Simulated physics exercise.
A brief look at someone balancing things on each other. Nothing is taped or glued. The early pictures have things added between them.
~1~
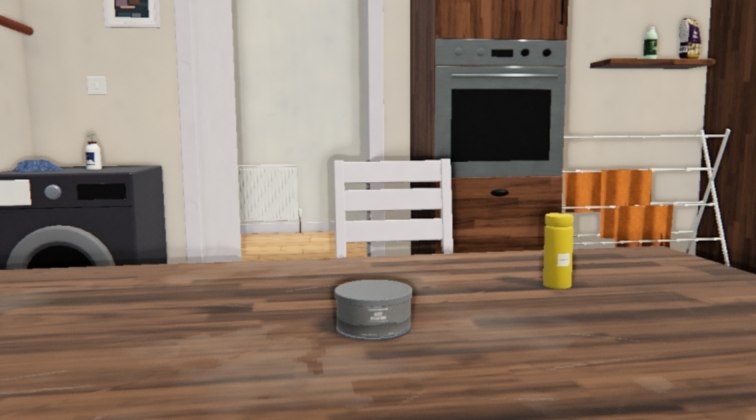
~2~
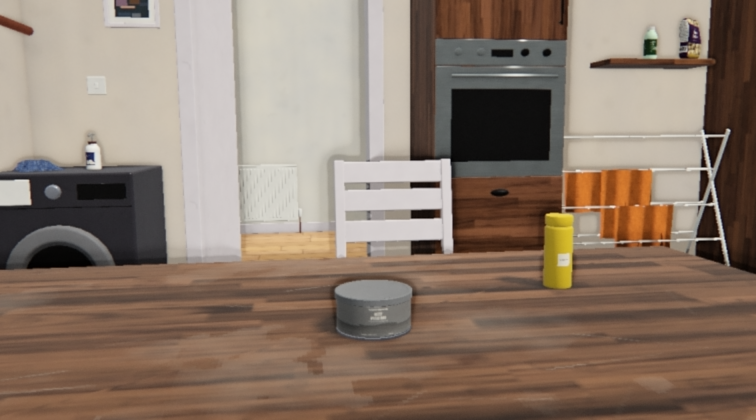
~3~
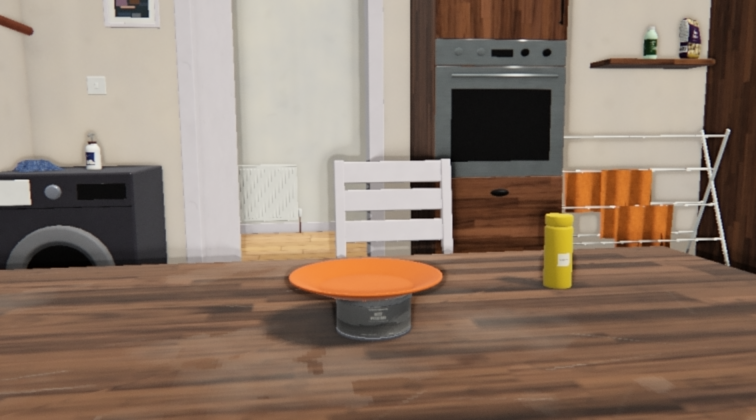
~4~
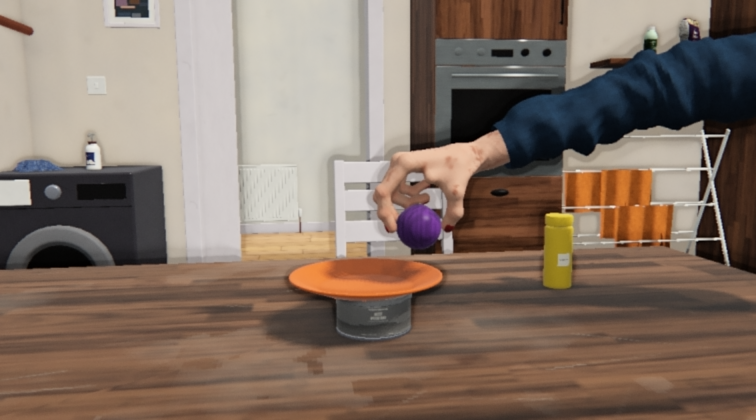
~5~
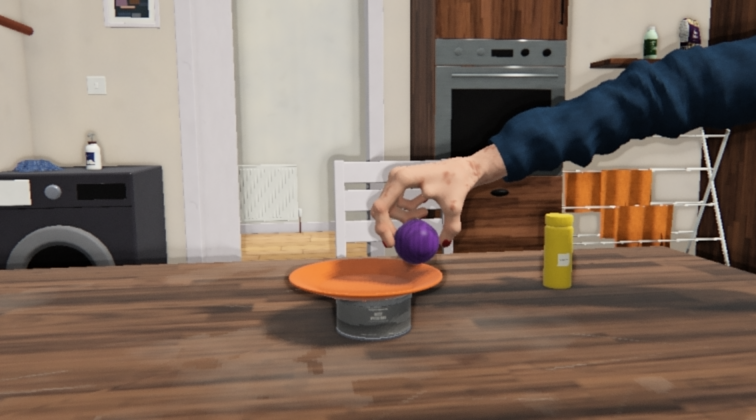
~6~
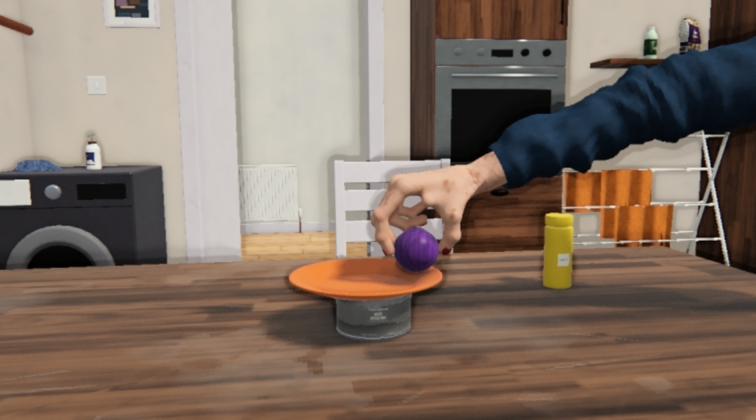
A hand lowering a purple onion onto the right side of an orange plate that appeared atop a grey tub.
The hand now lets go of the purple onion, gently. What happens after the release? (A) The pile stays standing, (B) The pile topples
Option A: The pile stays standing.
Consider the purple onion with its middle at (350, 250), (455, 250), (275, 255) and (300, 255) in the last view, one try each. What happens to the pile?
Try one: It stands firm; try two: It topples; try three: It topples; try four: It stands firm.
Then, 0.40 s later than the last frame, all is still.
Then, 1.20 s later than the last frame, purple onion resting near (416, 251).
When it is over, all 4 as before. End places, in pixels of the last picture, purple onion near (416, 251). The pile holds.
